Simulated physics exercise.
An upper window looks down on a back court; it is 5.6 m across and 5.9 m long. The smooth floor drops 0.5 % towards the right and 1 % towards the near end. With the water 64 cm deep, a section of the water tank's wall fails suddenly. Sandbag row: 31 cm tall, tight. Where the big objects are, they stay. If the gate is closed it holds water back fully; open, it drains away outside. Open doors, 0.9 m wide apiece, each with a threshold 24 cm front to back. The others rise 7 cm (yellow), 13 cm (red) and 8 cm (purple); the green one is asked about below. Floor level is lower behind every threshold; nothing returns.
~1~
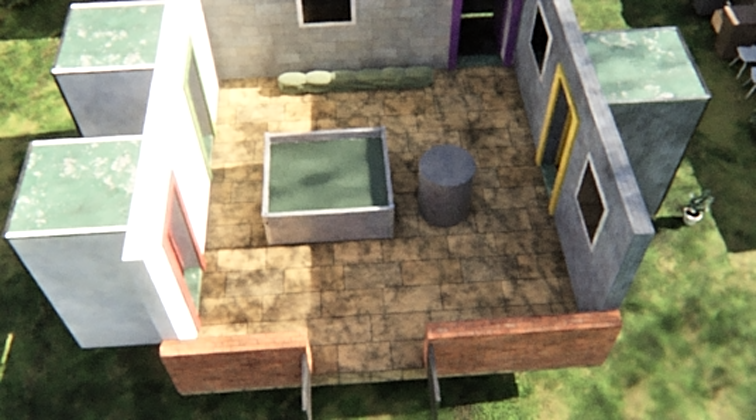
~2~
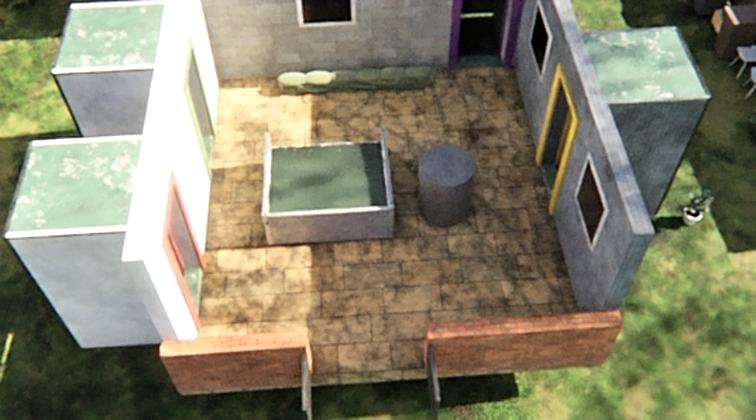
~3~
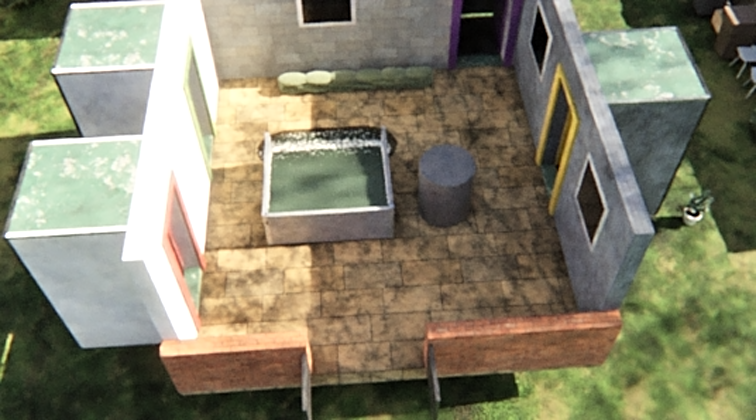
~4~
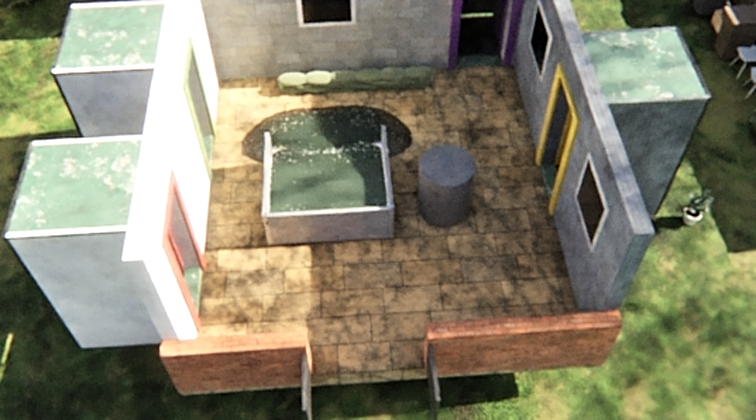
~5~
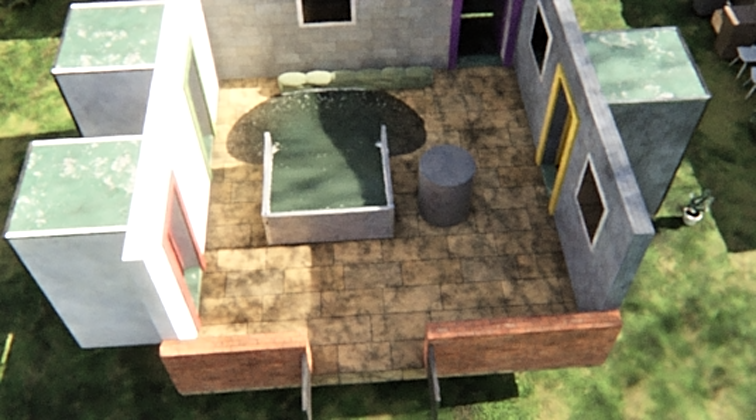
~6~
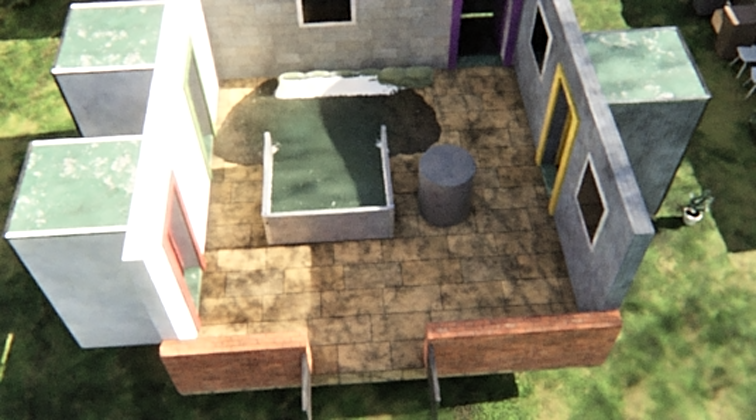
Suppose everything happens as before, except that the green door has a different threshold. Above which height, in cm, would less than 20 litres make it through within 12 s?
Above roughly 9 cm.
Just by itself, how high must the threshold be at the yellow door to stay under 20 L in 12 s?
Yellow would need about 5.5 cm on its own.
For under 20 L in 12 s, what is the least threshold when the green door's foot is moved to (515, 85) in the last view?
It needs roughly 16 cm.
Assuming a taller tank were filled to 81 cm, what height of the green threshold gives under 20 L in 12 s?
You'd need a step of close to 11.5 cm.
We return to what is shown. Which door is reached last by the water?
Last: Red.
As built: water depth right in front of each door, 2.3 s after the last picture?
At the green door the depth is 12 cm, at yellow 7 cm, at red 0 cm and at purple 11 cm.
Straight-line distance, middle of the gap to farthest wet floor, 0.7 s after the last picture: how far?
I make it some 3.4 m.
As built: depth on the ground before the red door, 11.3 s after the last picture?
About 6.5 centimetres.
Then, 0.7 s after the last picture water covers 25 % of the floor, deepest (41 cm) near (326, 106); 3 cm at the green door, 0 litres in over its 8 cm threshold.
Then, 2.3 s after the last picture water covers 45 % of the floor, deepest (24 cm) near (216, 119); 12 cm at the green door, 1 litre in over its 8 cm threshold.
Then, 11.3 s after the last picture water covers 90 % of the floor, deepest (12 cm) near (562, 343); 3 cm at the green door, 26 litres in over its 8 cm threshold.
At the green door as built, the water peaked near 13 cm, 2.7 s after the last picture.
Run again over the same 12 s with other heights there, 30 litres in over 7.5 cm, 13 litres over 10 cm. The limit of 20 litres is kept from about 9 cm up.
